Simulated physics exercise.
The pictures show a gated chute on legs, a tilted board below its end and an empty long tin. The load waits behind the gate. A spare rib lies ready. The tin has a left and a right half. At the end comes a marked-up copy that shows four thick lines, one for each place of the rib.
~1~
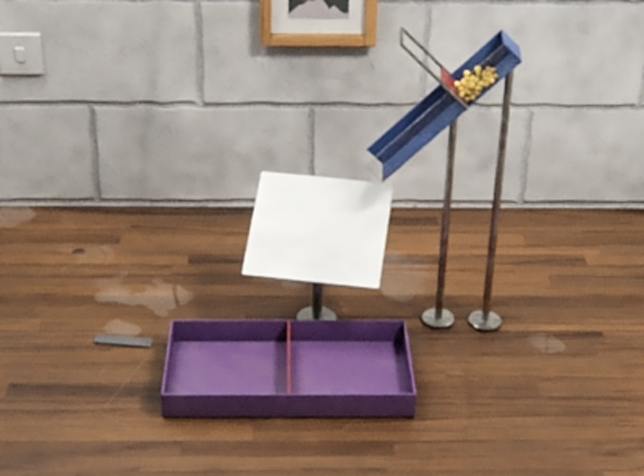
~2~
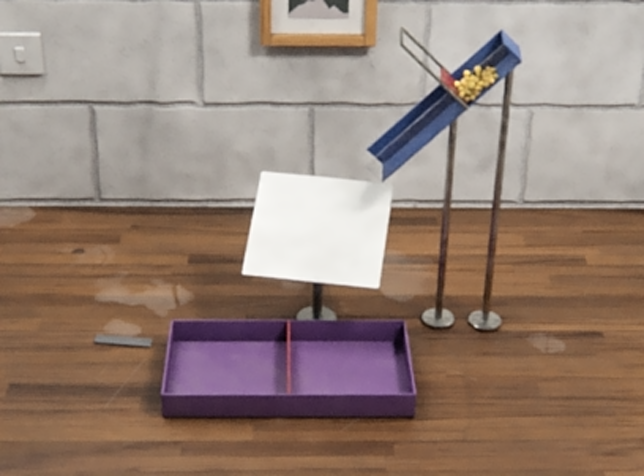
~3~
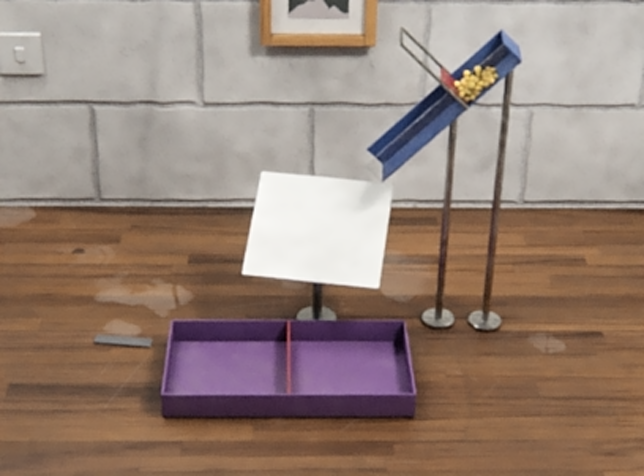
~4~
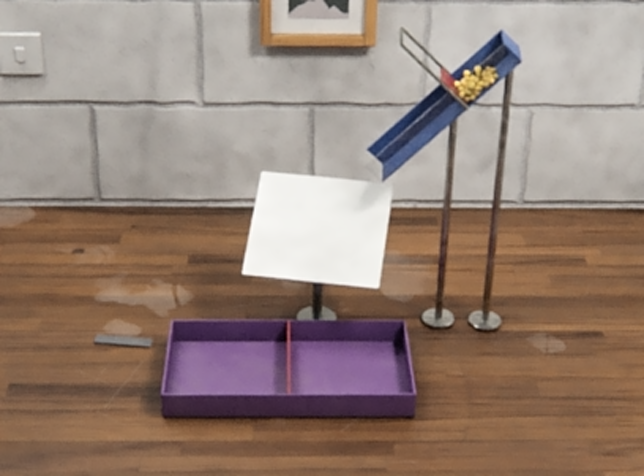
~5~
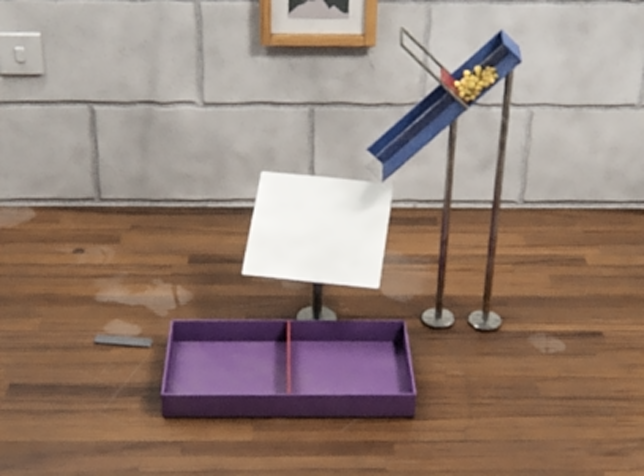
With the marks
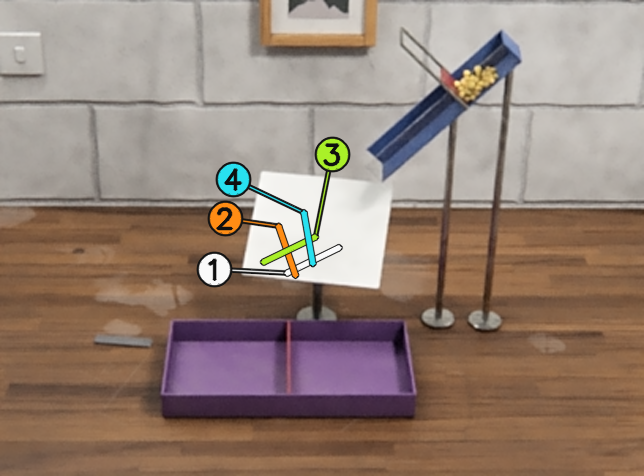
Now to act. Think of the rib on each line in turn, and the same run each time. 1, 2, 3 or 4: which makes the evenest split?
The best line is 3.
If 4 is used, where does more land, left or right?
Right.
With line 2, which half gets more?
The right half.
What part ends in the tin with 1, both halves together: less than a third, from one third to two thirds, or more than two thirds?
More than two thirds.
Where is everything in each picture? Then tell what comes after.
The first frame shows load behind the gate at (472, 83), puffed corn balls; lip of the chute at (383, 173), sloping fairly steeply.
The second frame shows middle of the board at (318, 228), tilted fairly steeply; middle of its low edge at (310, 281); of its high edge at (327, 178).
The third frame shows front corners of the tin at (162, 394) and (415, 394); front end of its middle wall at (289, 394); gate still shut at (445, 78).
The fourth frame shows middle of the load at (472, 83); lip at (383, 173).
The fifth frame shows middle of the load at (472, 83); lip at (383, 173).
On the marked copy, line 1 from (339, 247) to (287, 273); line 2 from (278, 226) to (295, 275); line 3 from (315, 237) to (263, 262); line 4 from (303, 212) to (312, 263).
For line 1, of what is caught, nearly all in the left half, a small part in the right.
For line 2, of what is caught, a small part in the left half, nearly all in the right.
For line 3, of what is caught, about two thirds in the left half, about a third in the right.
For line 4, of what is caught, a small part in the left half, nearly all in the right.
